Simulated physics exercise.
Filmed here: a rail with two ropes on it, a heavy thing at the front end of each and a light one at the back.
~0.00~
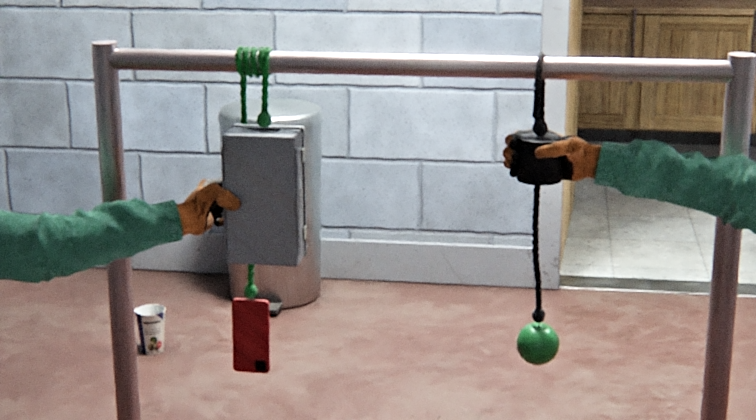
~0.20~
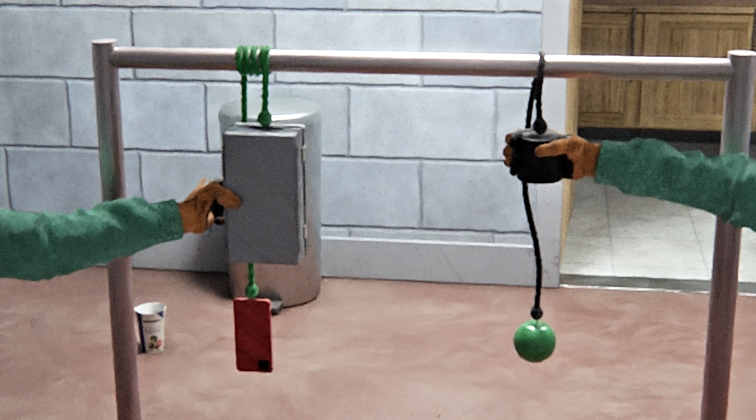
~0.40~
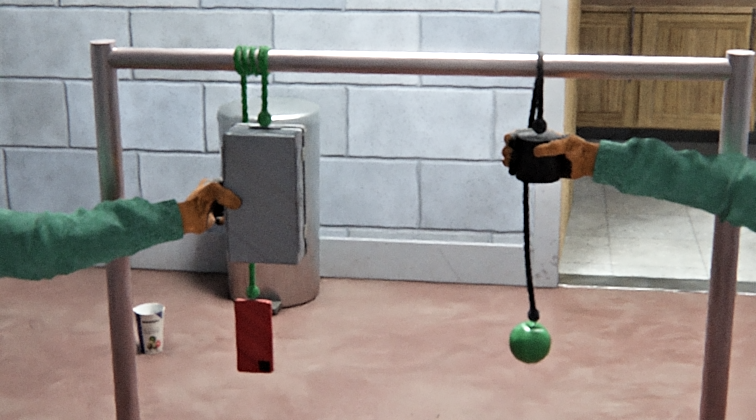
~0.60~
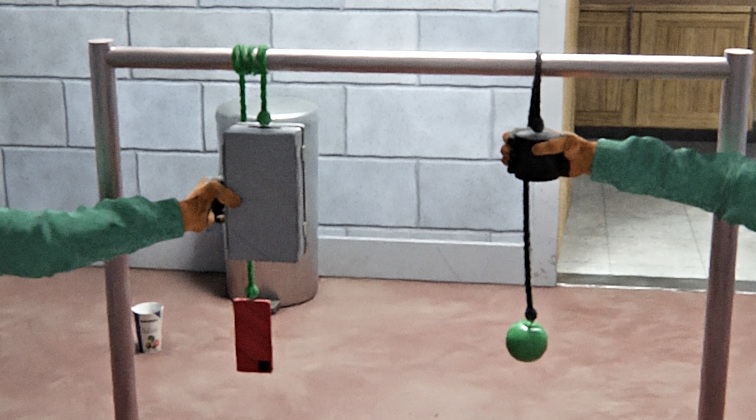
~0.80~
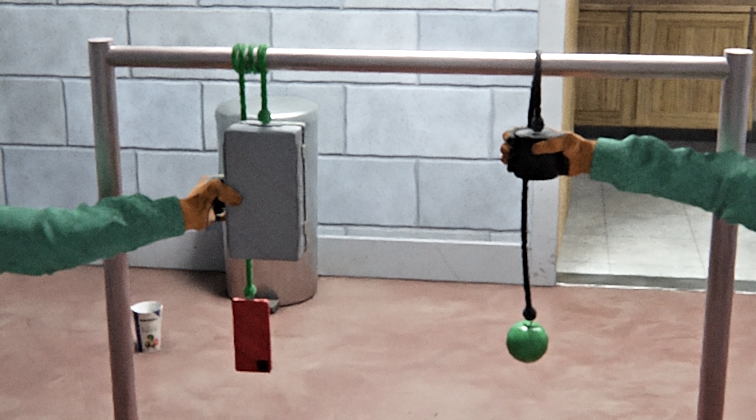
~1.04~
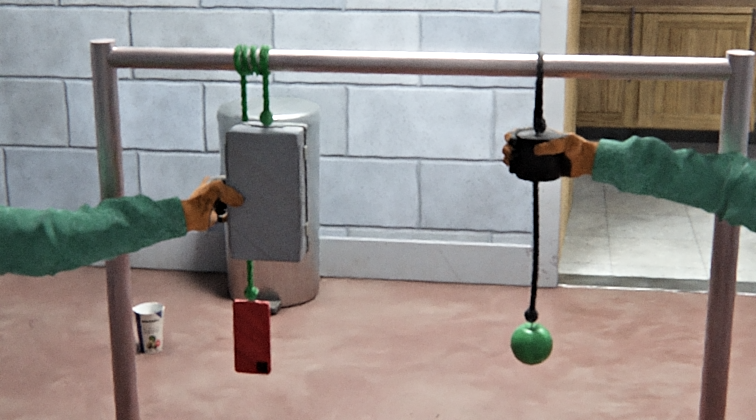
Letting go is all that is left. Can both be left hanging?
Grey case: Still hanging; weight: Fallen.
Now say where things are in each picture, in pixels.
Grey case (266, 195); weight (540, 159); left phone (251, 336); right apple (538, 344), in the first picture.
Grey case (267, 193); weight (540, 157), in the second picture.
Grey case (267, 194); weight (539, 157), in the third picture.
Grey case (267, 192); weight (537, 156), in the fourth picture.
Grey case (267, 191); weight (537, 155), in the fifth picture.
Grey case (269, 192); weight (539, 156); left rope wound several times round the rail; right rope only laid over the rail, in the sixth picture.
Around 1.56 s, grey case in the air near (265, 174); weight on the floor.
Around 1.98 s, grey case in the air near (272, 179); weight on the floor.
Finally, grey case in the air near (267, 183); weight on the floor. The grey case keeps its height and the weight runs down to the floor.
